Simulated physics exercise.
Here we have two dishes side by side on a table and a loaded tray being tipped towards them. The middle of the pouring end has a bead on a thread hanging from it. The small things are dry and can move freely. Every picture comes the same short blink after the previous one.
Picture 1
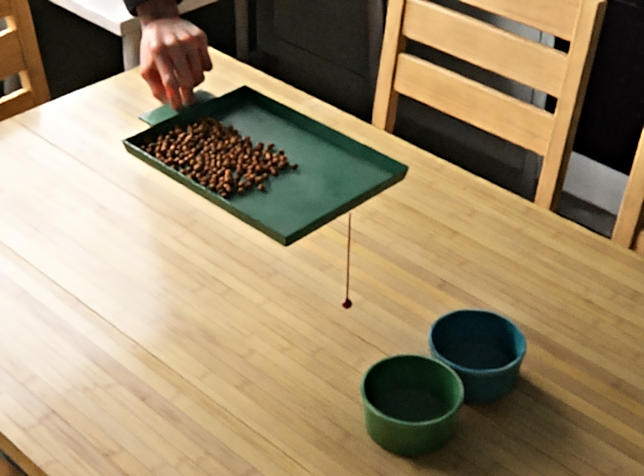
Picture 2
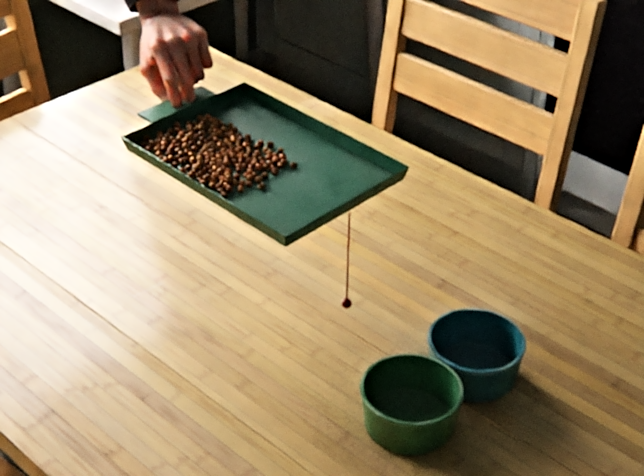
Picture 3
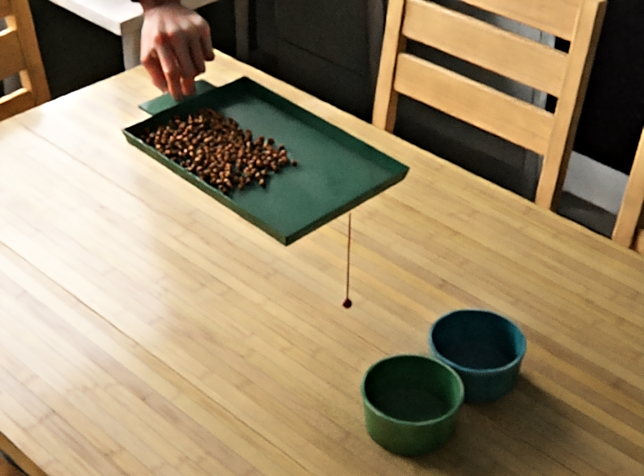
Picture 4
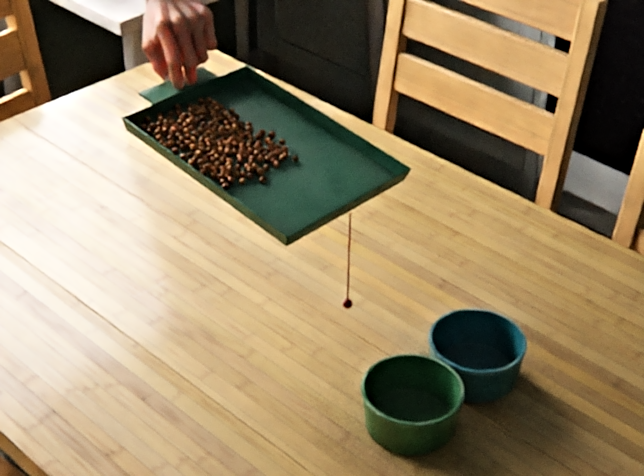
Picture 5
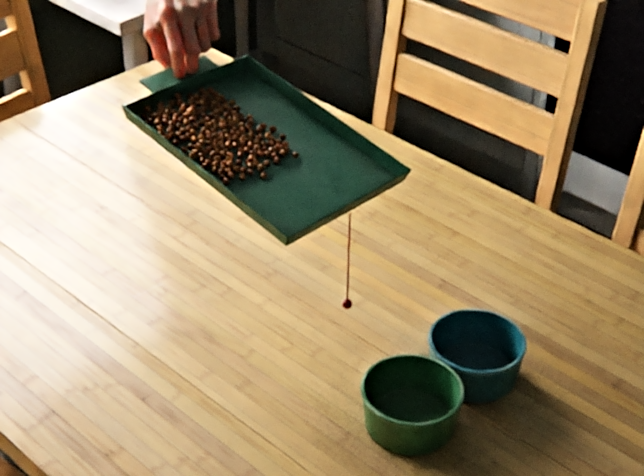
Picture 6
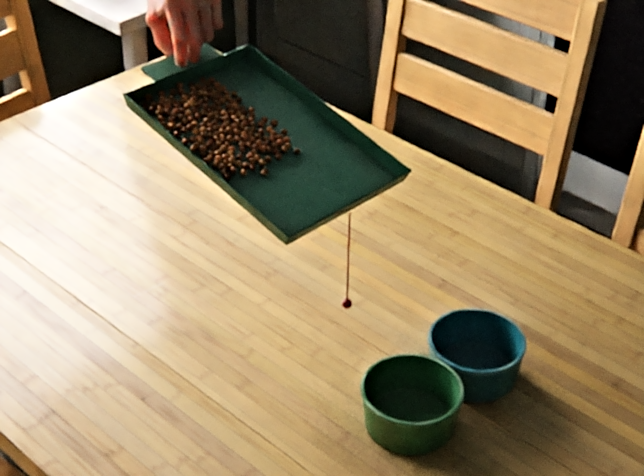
A hand slowly raised the back of a green tray of small brown pieces above a wooden table, tilting it slightly toward a green dish and a blue one, while the pieces stayed heaped near the hand.
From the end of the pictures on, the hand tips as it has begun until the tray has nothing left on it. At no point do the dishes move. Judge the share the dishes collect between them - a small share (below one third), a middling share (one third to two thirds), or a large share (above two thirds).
A small share.
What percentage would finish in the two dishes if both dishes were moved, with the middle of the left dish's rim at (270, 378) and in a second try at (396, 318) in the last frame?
First placement: Some 30 %; second placement: Some 60 %.
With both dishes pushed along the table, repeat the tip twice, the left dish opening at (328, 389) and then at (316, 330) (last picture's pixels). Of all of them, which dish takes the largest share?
In turn: The dish on the right-hand side, then the dish on the right-hand side.
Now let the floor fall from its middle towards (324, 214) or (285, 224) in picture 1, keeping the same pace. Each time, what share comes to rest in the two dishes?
In order, some 10 % and some 0 %.
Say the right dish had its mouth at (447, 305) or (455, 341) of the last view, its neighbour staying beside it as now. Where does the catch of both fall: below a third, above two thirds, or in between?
To begin with: Over two thirds; after that: Below one third.
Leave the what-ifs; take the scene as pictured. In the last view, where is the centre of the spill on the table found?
Near (395, 362).
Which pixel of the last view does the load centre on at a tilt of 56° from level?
I'd put the middle close to (350, 199).
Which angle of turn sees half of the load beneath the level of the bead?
Somewhere near 105 degrees, I'd say.
Shortly afterwards, tray tipped steeply; the bulk on the tray; a little outside both; a little in the air.
Next, tray tipped right over; the bulk on the tray; near a quarter outside both; only a few in the air.
Some moments later, tray tipped past a quarter turn; only a few in the left dish; only a few in the right dish; all but a few outside both.
In the end, tray tipped past a quarter turn; only a few in the left dish; only a few in the right dish; all but a few outside both.
